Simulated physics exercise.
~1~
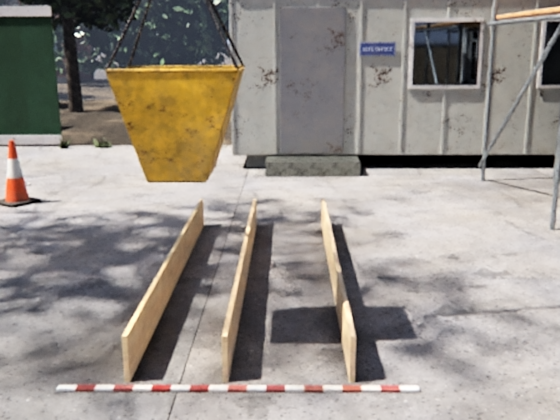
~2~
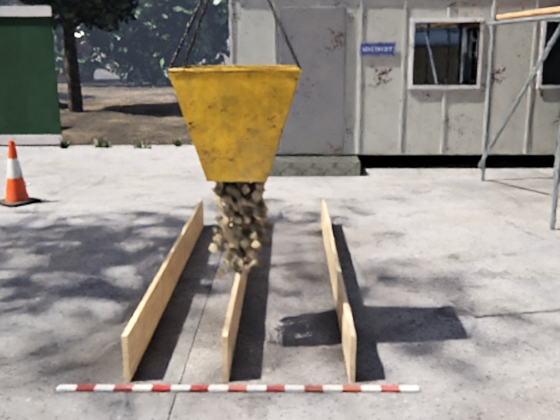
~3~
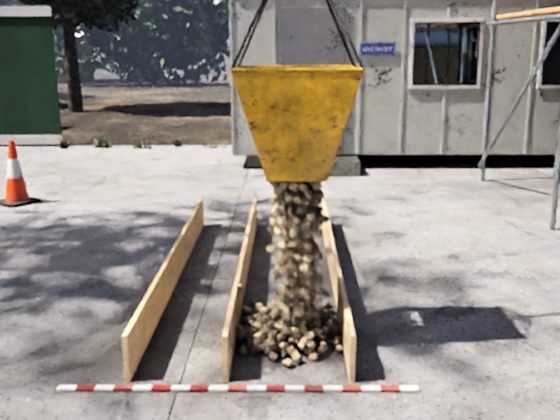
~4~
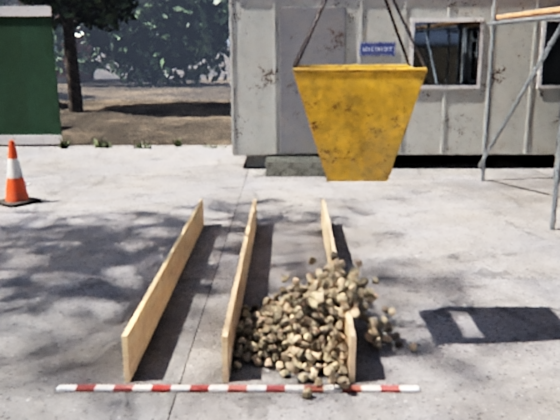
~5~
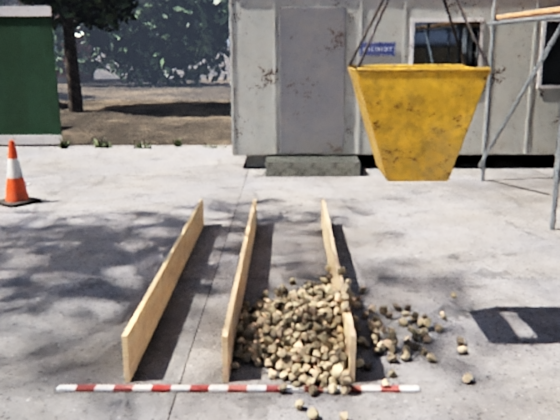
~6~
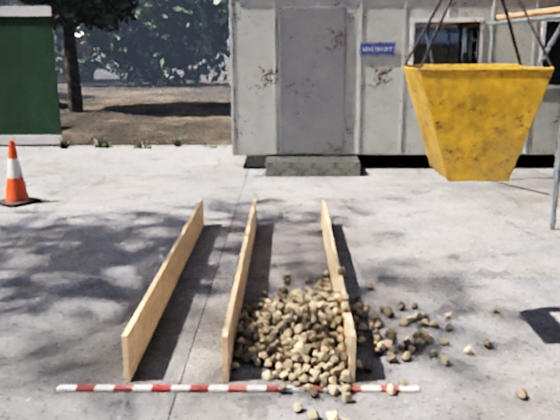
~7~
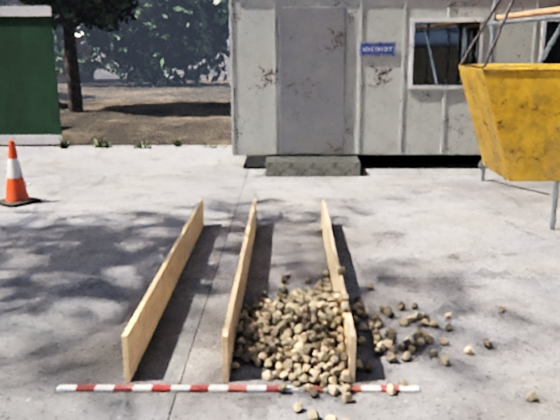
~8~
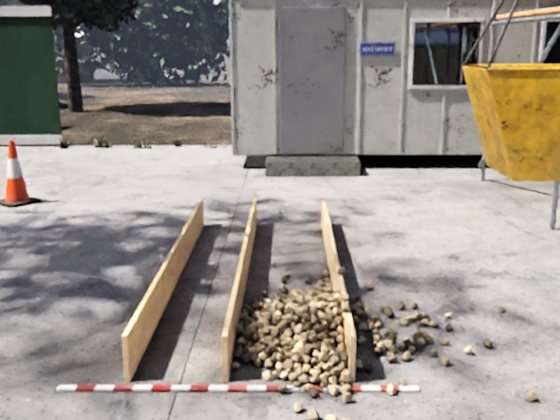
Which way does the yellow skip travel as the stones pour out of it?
The yellow skip moves to the right, passing over the boards and on towards the right edge of the view.
